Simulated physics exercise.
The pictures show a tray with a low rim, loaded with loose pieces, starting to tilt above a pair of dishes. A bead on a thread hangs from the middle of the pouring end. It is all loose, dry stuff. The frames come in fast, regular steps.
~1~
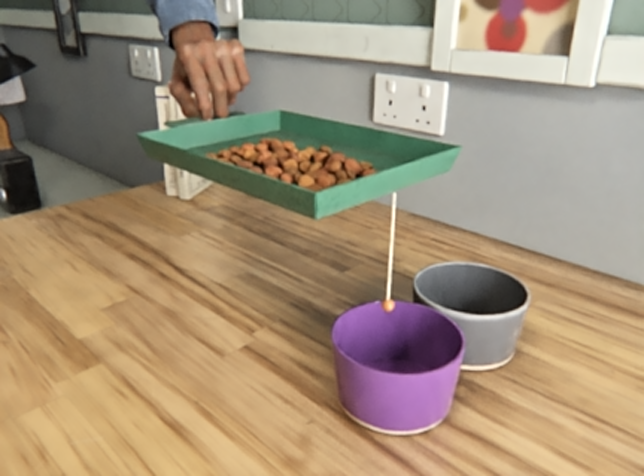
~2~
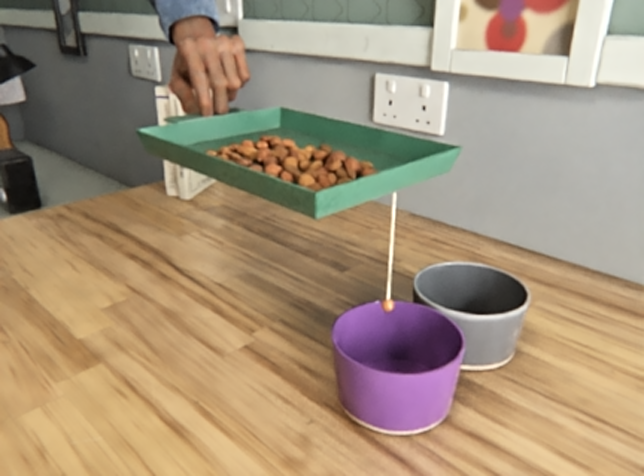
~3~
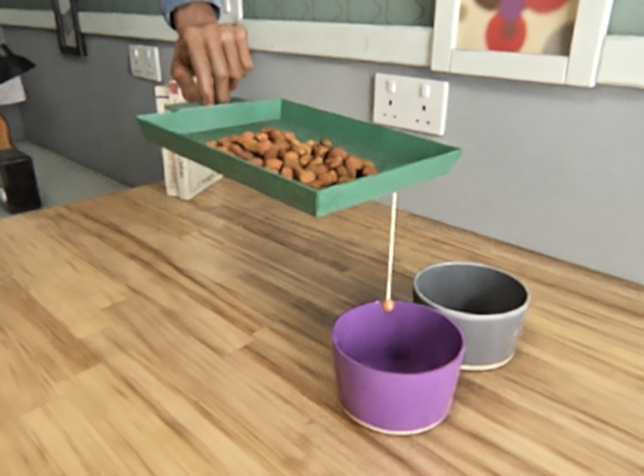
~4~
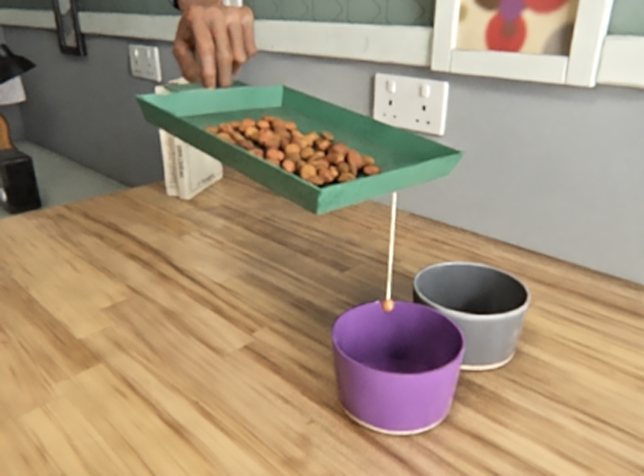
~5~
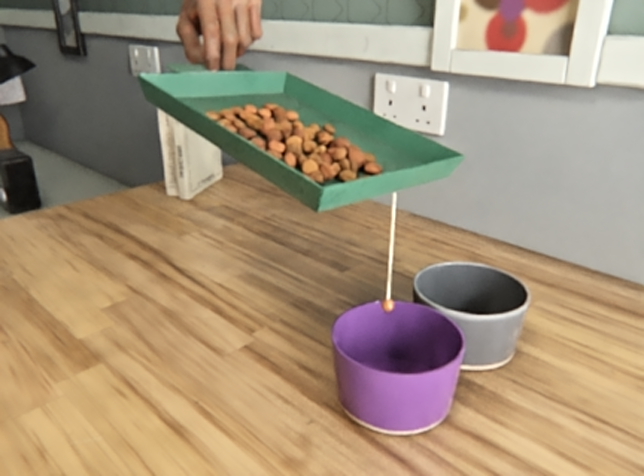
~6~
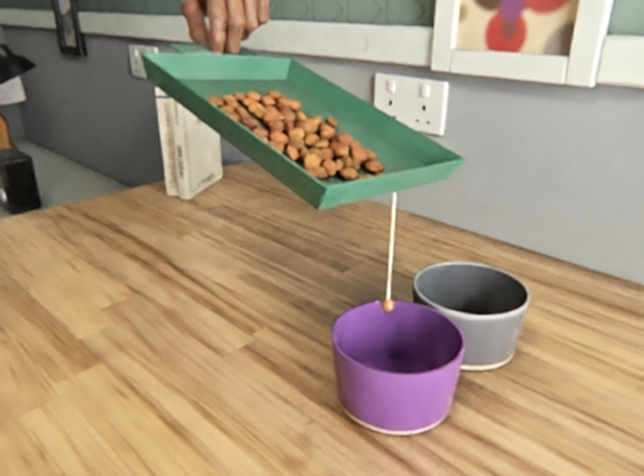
In the video, a hand holds a green tray of brown kibble above a purple bowl and a gray bowl, then raises the tray's far left end, steadily increasing its slant while a bead hangs on a thread beneath.
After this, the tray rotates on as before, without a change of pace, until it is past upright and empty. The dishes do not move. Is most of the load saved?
The two hold more than half of the load.
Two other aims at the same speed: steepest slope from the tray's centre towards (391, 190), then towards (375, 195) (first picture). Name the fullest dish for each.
First the left-hand dish, then left.
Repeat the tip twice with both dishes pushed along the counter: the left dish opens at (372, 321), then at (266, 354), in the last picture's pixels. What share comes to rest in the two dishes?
About 30 and 0 per cent.
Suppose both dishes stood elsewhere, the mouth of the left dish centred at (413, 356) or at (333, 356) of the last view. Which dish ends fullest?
First the right dish, then the right-hand dish.
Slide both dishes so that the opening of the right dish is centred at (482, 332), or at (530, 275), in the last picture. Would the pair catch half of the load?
At the first place the larger part, at the second above a half.
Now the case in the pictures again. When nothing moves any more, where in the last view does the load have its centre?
At about (455, 349).
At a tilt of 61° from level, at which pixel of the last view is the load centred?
Near (404, 159).
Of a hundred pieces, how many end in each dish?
About: Left dish 40, right dish 60 per cent.
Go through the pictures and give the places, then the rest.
Corners of the pouring end at (316, 189) and (451, 146), level; middle of the load at (290, 167), bits of dog kibble; left dish at (450, 389); right dish at (519, 331); bead on its thread at (388, 305), in the first frame.
Corners of the pouring end at (317, 188) and (452, 147), level; middle of the load at (290, 165), in the second frame.
Corners of the pouring end at (318, 187) and (453, 148), tipped barely, lowest at the right corner; middle of the load at (291, 160), in the third frame.
Corners of the pouring end at (321, 185) and (454, 151), tipped a little, lowest at the right corner; middle of the load at (292, 152), in the fourth frame.
Corners of the pouring end at (323, 183) and (456, 154), tipped a little, lowest at the right corner; middle of the load at (294, 144), in the fifth frame.
Corners of the pouring end at (326, 181) and (457, 157), tipped clearly, lowest at the right corner; middle of the load at (296, 136); left dish at (450, 389); right dish at (519, 331), in the sixth frame.
Soon after the last picture, tray tipped steeply; nearly all on the tray; a stray few in the air.
A little later, tray tipped right over; about a third on the tray; a small part in the left dish; about a third in the right dish; a stray few outside both; about a quarter in the air.
Later still, tray tipped past a quarter turn; about a third in the left dish; about half in the right dish; a small part outside both.
At rest, tray tipped past a quarter turn; about a third in the left dish; about half in the right dish; a small part outside both.
